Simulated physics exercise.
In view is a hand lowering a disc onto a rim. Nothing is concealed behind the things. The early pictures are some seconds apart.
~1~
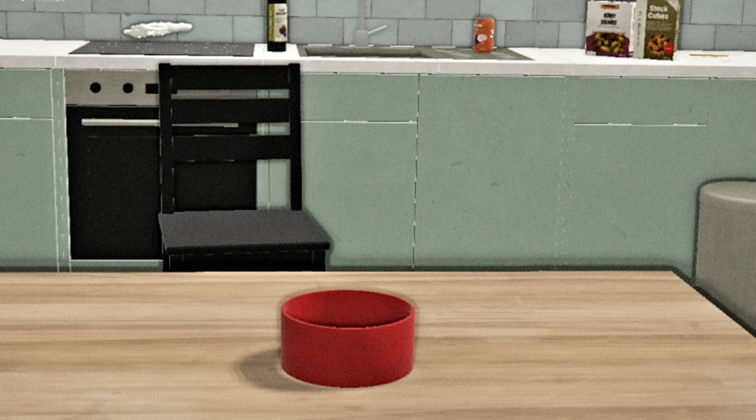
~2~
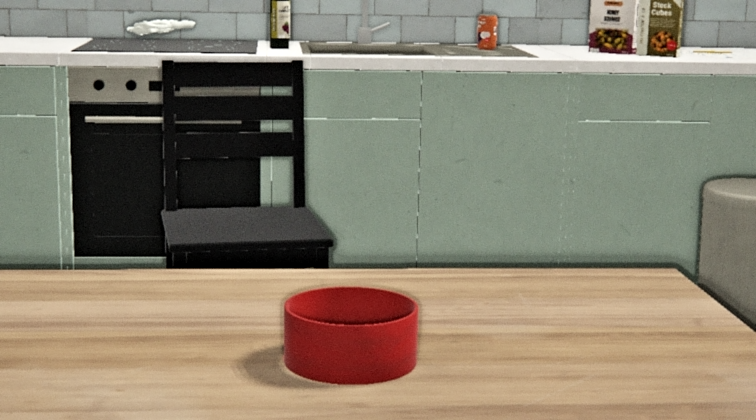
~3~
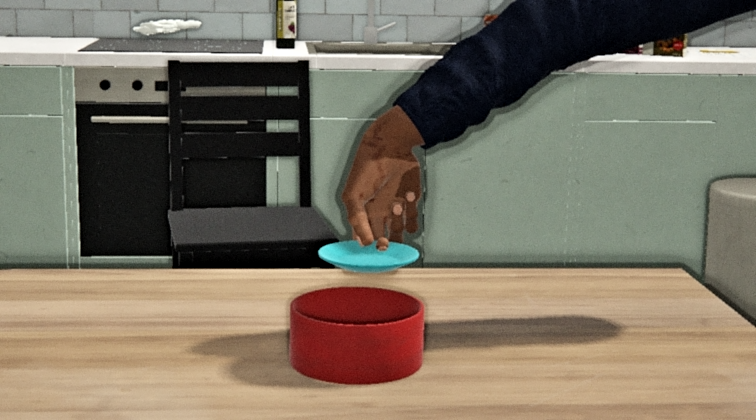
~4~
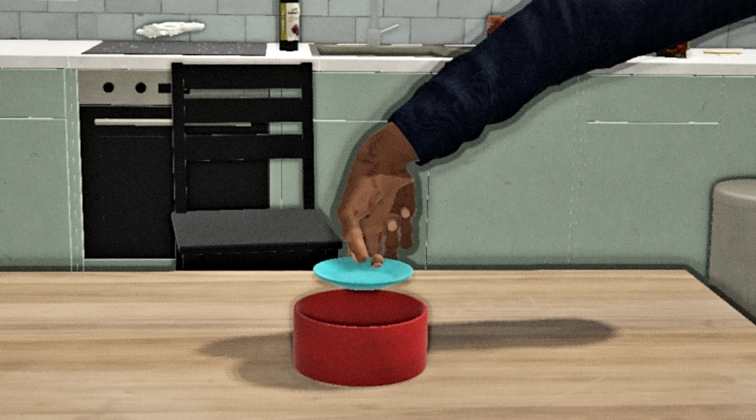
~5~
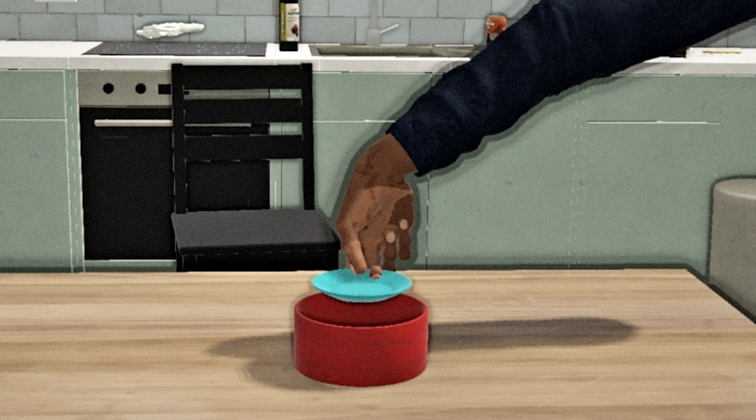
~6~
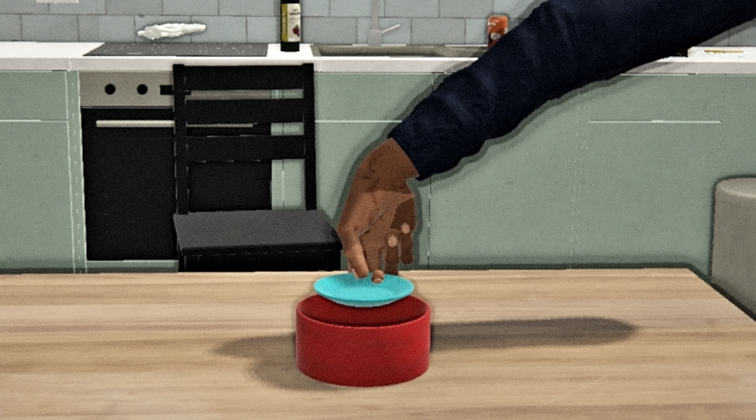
The video shows a red round container on a wooden table in a kitchen, with a black chair behind it. A hand then appears holding a turquoise plate above the container and lowers it onto the rim, keeping hold of it.
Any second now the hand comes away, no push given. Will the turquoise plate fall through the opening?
Yes.
Then, 0.16 s after the last picture, turquoise plate falling near (363, 349).
At rest, the turquoise plate slips past the rim, near (363, 353).
